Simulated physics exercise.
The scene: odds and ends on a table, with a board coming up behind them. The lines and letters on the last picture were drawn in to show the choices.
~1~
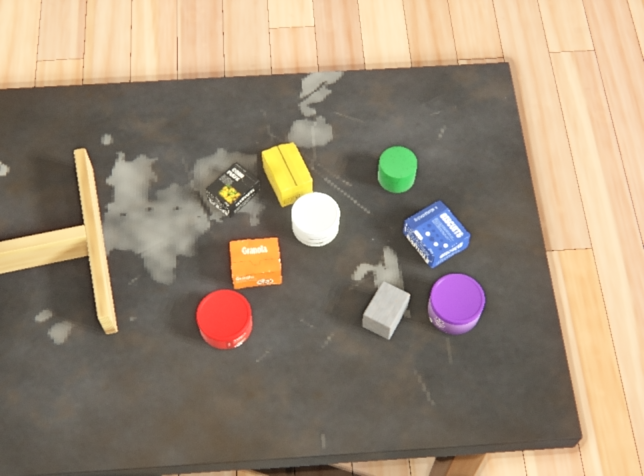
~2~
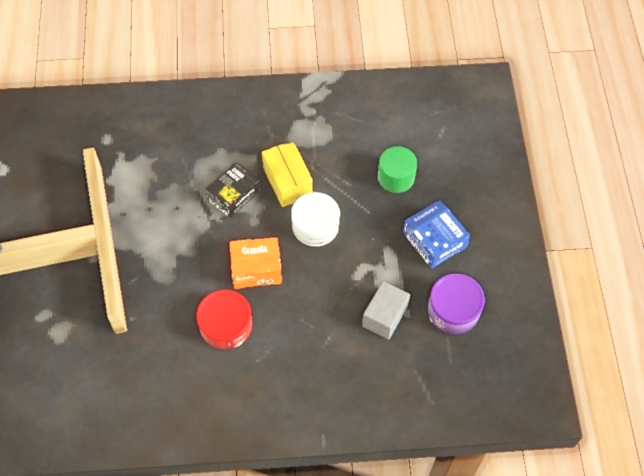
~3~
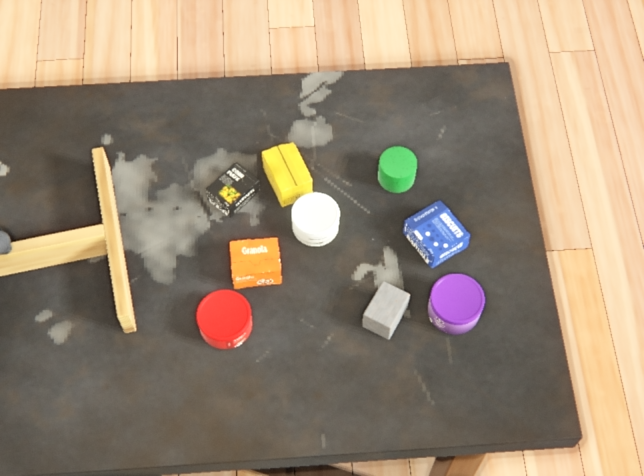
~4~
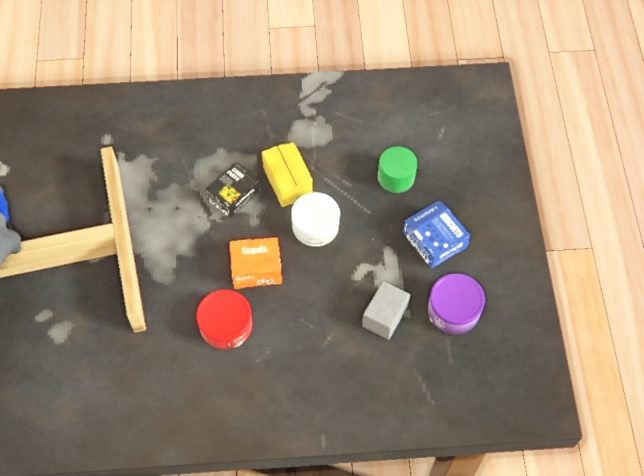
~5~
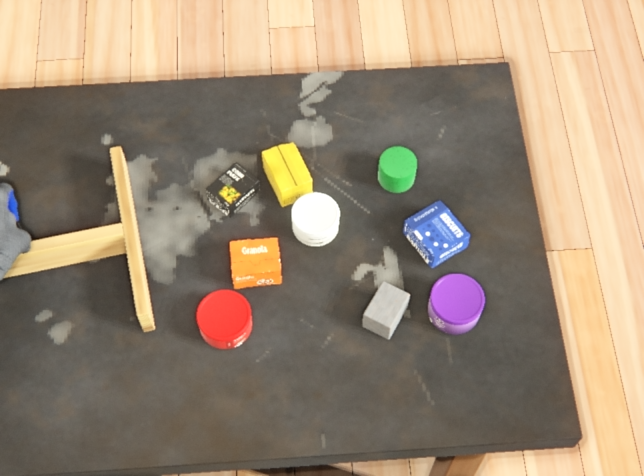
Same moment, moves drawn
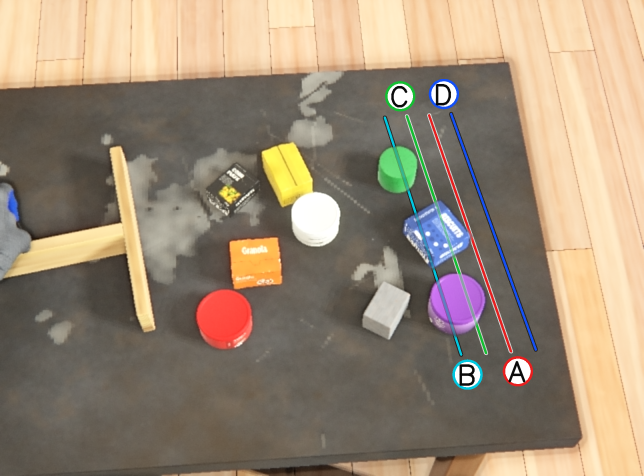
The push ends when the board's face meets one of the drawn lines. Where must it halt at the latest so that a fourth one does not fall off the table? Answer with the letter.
The farthest such stop is D.
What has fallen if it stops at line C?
The purple jar goes over.
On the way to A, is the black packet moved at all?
Yes.
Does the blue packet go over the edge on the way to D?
Yes.
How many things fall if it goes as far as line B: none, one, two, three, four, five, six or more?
By then, none.
On the marked copy, A at (468, 226); B at (421, 229); C at (444, 227); D at (491, 225).
Following D. Soon after the start, board (261, 219); yellow box (320, 162); red jar (313, 308).
Later, board (390, 212); purple jar (522, 315); blue packet (468, 231).
In the end, board (492, 206); blue packet over the edge; purple jar over the edge; three fallen.
As for the rest, A is within the limit but short; B is within the limit but short; C is within the limit but short.
